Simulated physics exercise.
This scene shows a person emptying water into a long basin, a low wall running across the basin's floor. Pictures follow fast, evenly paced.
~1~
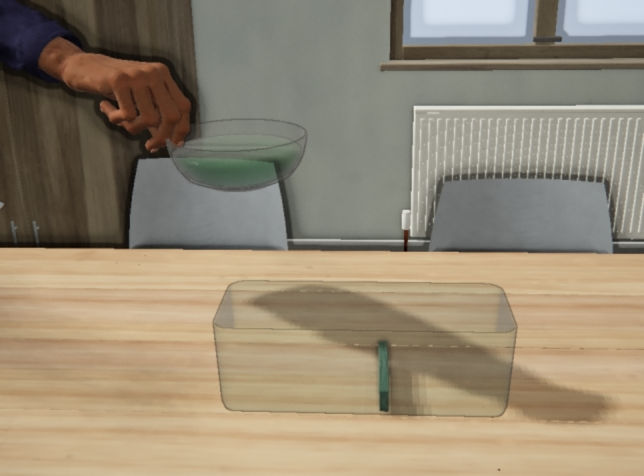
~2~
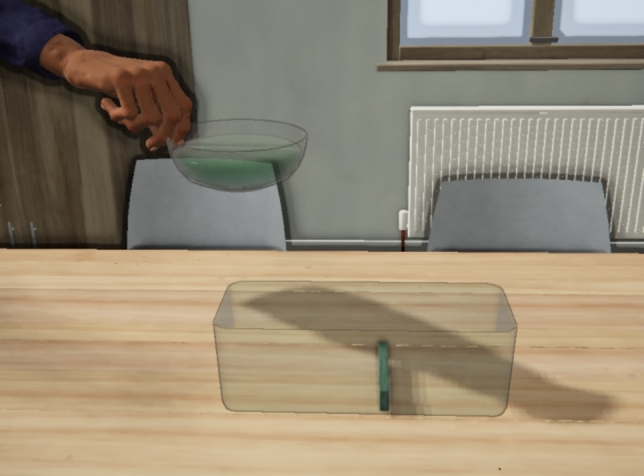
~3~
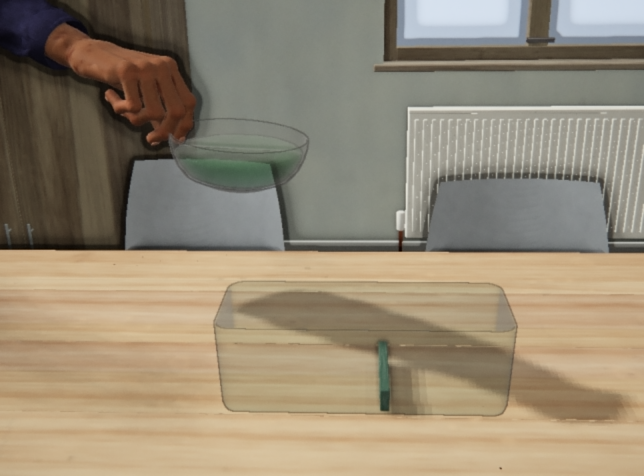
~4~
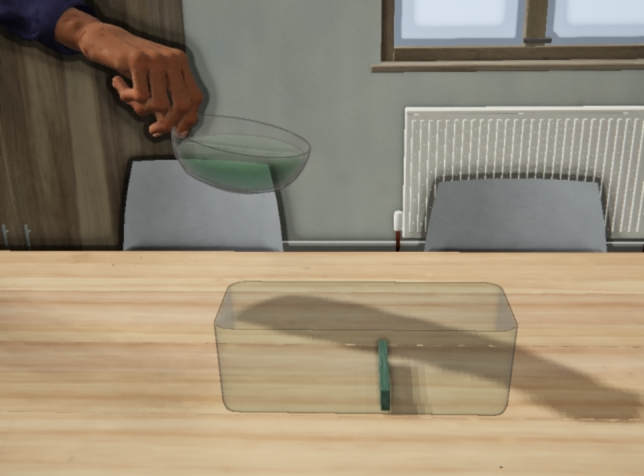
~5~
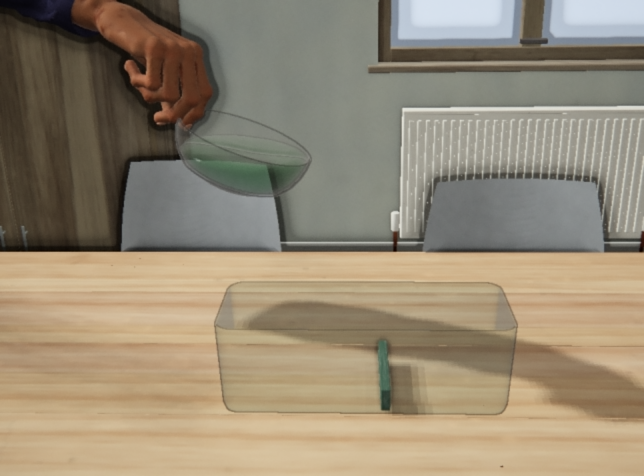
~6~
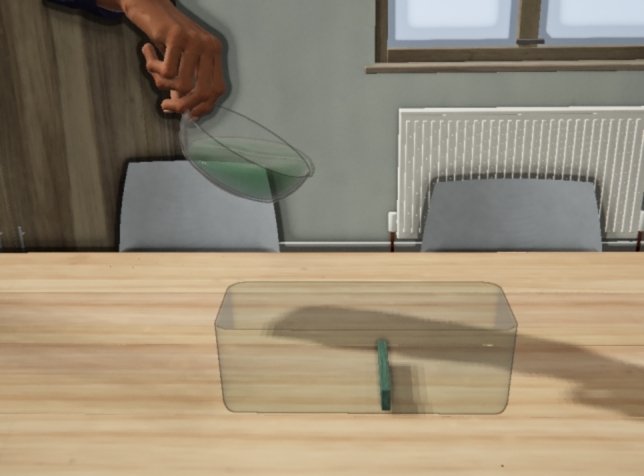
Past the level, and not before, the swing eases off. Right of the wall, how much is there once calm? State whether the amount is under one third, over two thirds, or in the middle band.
The amount is under one third.
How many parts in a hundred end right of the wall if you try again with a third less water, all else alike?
Near 10 in a hundred.
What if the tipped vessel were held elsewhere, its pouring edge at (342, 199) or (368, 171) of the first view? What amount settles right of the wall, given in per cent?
Roughly 40 percent on the first try and 65 percent on the second.
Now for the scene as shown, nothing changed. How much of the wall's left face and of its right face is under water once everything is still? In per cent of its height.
I'd put the left at about 60 and the right at about 20.
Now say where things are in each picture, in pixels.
The first frame shows tilt 0°; pouring edge (306, 136); surface from (176, 147) to (303, 148); the long basin's rim runs from (222, 304) to (509, 308); the wall's top is at (384, 366).
The second frame shows tilt 1°; pouring edge (306, 137); surface from (176, 146) to (303, 149).
The third frame shows tilt 6°; pouring edge (308, 143); surface from (177, 144) to (304, 150).
The fourth frame shows tilt 12°; pouring edge (310, 151); surface from (179, 142) to (306, 154).
The fifth frame shows tilt 21°; pouring edge (310, 161); surface from (183, 142) to (309, 155).
The sixth frame shows tilt 31°; pouring edge (309, 174); surface from (188, 143) to (296, 157); 4 per cent is over the edge.
A moment on, the tilt is 89° and 9 per cent is still to pour, 30 is left of the wall and 1 right of it.
Next, the tilt is 99° and 1 per cent is still to pour, 83 is left of the wall and 12 right of it.
Then the tilt is 99° and 0 per cent is still to pour, 80 is left of the wall and 15 right of it.
Later the tilt is 99° and 0 per cent is still to pour, 80 is left of the wall and 16 right of it.
At rest 80 per cent lies left of the wall, 16 right of it and 4 outside.
